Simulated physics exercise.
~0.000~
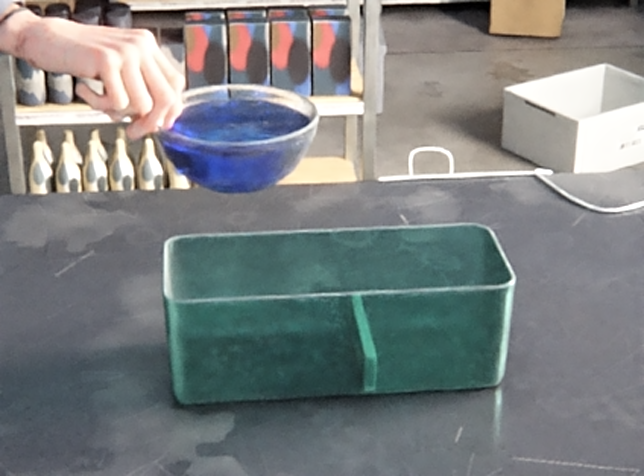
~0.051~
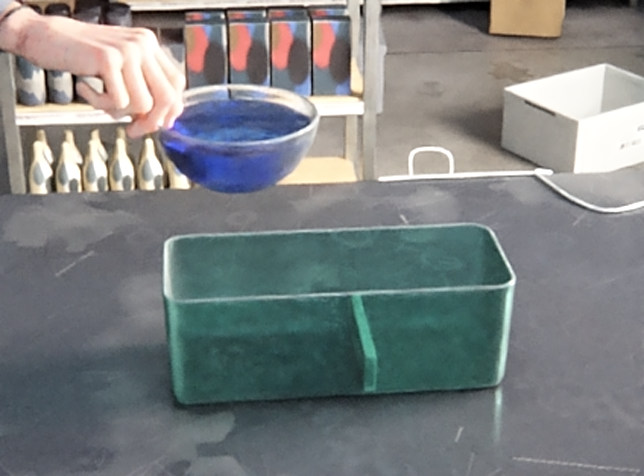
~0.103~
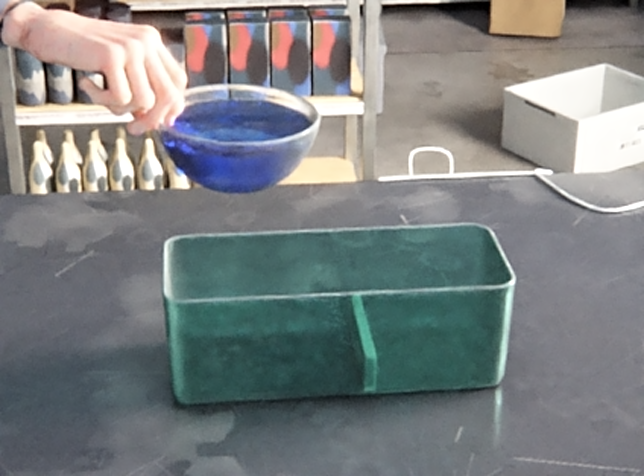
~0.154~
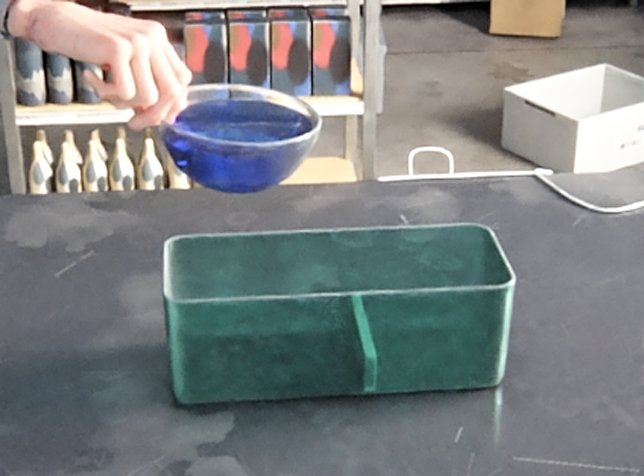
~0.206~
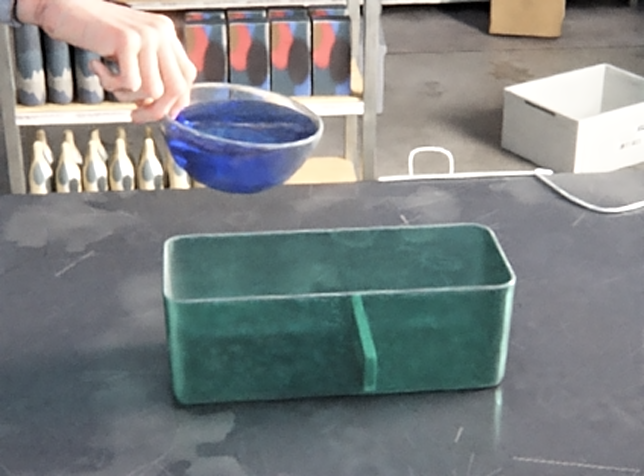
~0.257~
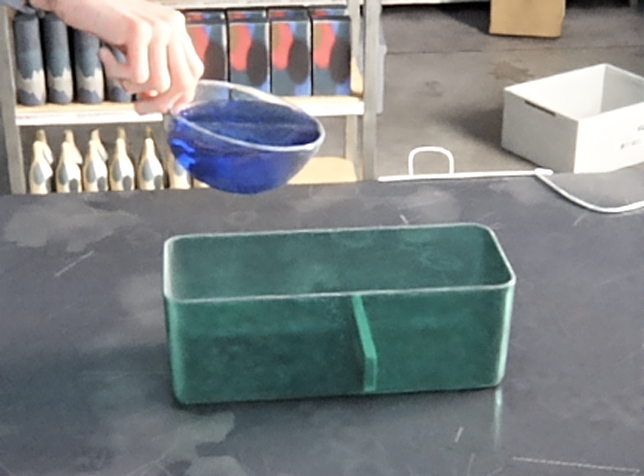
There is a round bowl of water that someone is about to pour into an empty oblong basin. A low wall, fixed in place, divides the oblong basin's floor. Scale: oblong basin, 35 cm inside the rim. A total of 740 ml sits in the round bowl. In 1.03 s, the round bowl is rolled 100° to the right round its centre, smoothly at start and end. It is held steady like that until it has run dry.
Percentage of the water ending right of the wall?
66 per cent.
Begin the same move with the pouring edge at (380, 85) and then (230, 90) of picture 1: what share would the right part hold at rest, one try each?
First 90, then 10 per cent.
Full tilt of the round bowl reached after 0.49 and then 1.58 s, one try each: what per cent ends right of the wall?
It comes to 45 per cent, and then 70 per cent.
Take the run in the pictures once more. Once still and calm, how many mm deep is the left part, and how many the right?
Depths: Left near 10 mm, right near 26 mm.
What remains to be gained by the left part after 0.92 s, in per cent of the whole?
5 %.
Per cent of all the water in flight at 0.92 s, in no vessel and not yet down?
About 5 % of the total.
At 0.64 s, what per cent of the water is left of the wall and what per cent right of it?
Around 4 percent on the left and 26 on the right.
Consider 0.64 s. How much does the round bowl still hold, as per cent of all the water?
Roughly 32 per cent.
After 0.64 s the tilt is 68° and 33 per cent is still to pour, 4 is left of the wall and 25 right of it.
After 0.92 s the tilt is 97° and 1 per cent is still to pour, 28 is left of the wall and 66 right of it.
After 1.21 s the tilt is 100° and 0 per cent is still to pour, 33 is left of the wall and 66 right of it.
After 1.53 s the tilt is 100° and 0 per cent is still to pour, 33 is left of the wall and 66 right of it.
In the end 33 per cent lies left of the wall, 66 right of it and 1 outside.
